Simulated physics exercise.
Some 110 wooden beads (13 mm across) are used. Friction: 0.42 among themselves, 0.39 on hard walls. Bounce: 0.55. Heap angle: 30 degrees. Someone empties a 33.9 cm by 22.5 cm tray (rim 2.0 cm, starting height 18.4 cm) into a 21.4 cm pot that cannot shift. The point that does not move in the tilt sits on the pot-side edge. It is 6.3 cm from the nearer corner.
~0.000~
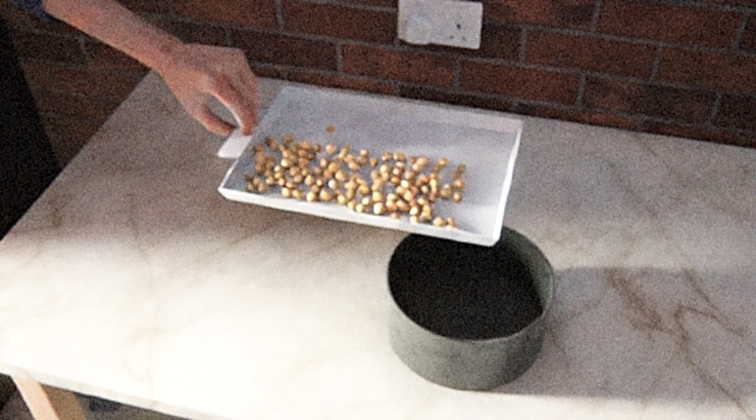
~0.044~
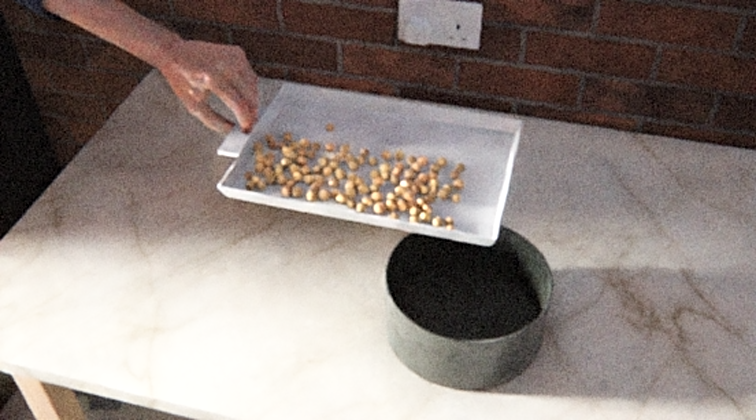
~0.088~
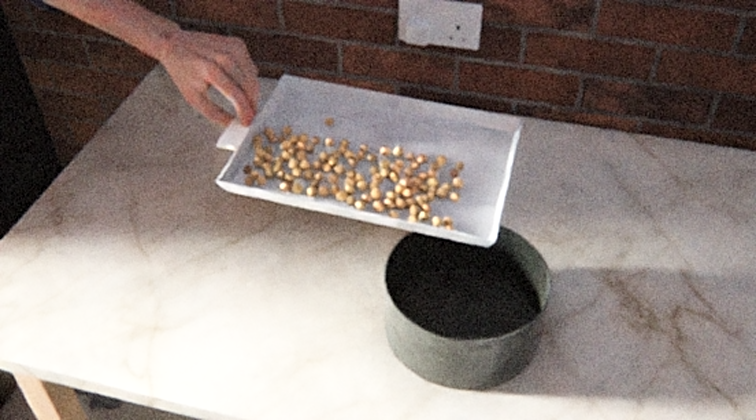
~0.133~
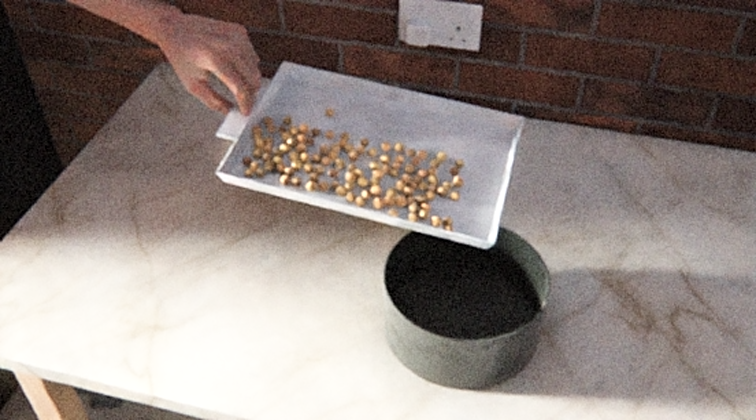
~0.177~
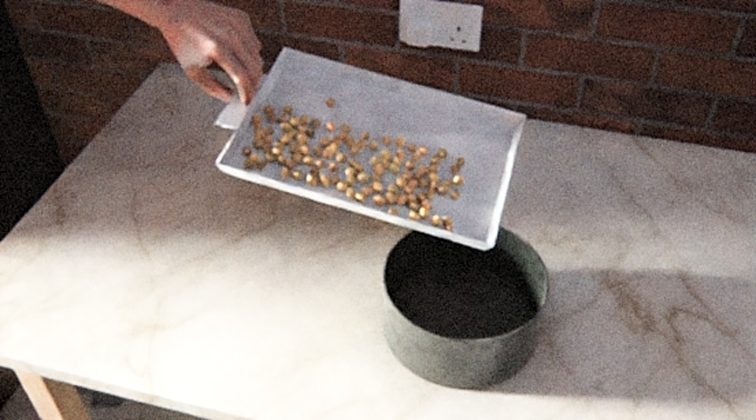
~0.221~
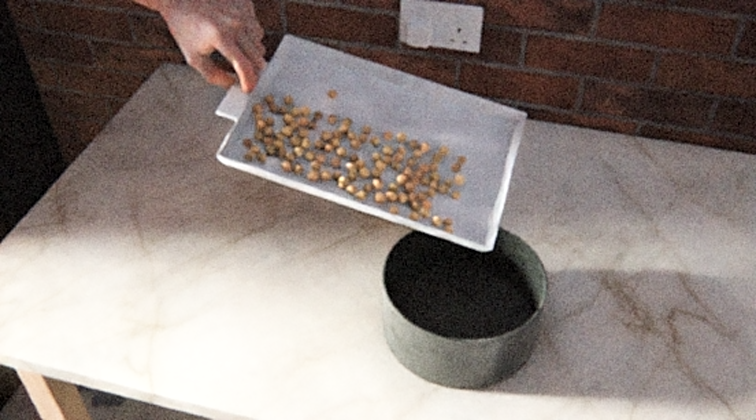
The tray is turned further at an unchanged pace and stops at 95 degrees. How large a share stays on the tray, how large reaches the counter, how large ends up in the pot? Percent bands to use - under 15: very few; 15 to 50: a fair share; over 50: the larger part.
Tray - very few, counter - very few, pot - the larger part.
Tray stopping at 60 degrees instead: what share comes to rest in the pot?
In that case some 70 per cent.
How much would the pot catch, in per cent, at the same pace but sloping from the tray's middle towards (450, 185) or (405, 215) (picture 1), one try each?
First try: About 65 percent; second try: About 95 percent.
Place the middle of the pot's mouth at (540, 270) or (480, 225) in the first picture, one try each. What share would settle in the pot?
I'd say some 90 per cent for the first and some 10 per cent for the second.
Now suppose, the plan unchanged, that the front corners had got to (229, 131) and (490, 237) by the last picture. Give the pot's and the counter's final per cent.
In the pot: 45 per cent; on the counter: 55 per cent.
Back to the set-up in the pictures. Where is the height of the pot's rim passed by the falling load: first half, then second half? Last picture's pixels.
First near (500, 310), later near (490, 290).
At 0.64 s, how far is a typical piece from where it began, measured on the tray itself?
About 12 cm.
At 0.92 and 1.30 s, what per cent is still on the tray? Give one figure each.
About 40, 0.
After 0.64 s, tilt 54 degrees; the tray holds 95 %, the pot 0 %.
After 0.92 s, tilt 79 degrees; the tray holds 40 %, the pot 45 %.
After 1.30 s, tilt 95 degrees; the tray holds 0 %, the pot 100 %.
At rest (2.0 s), tray 0 %, counter 0 %, pot 100 %.
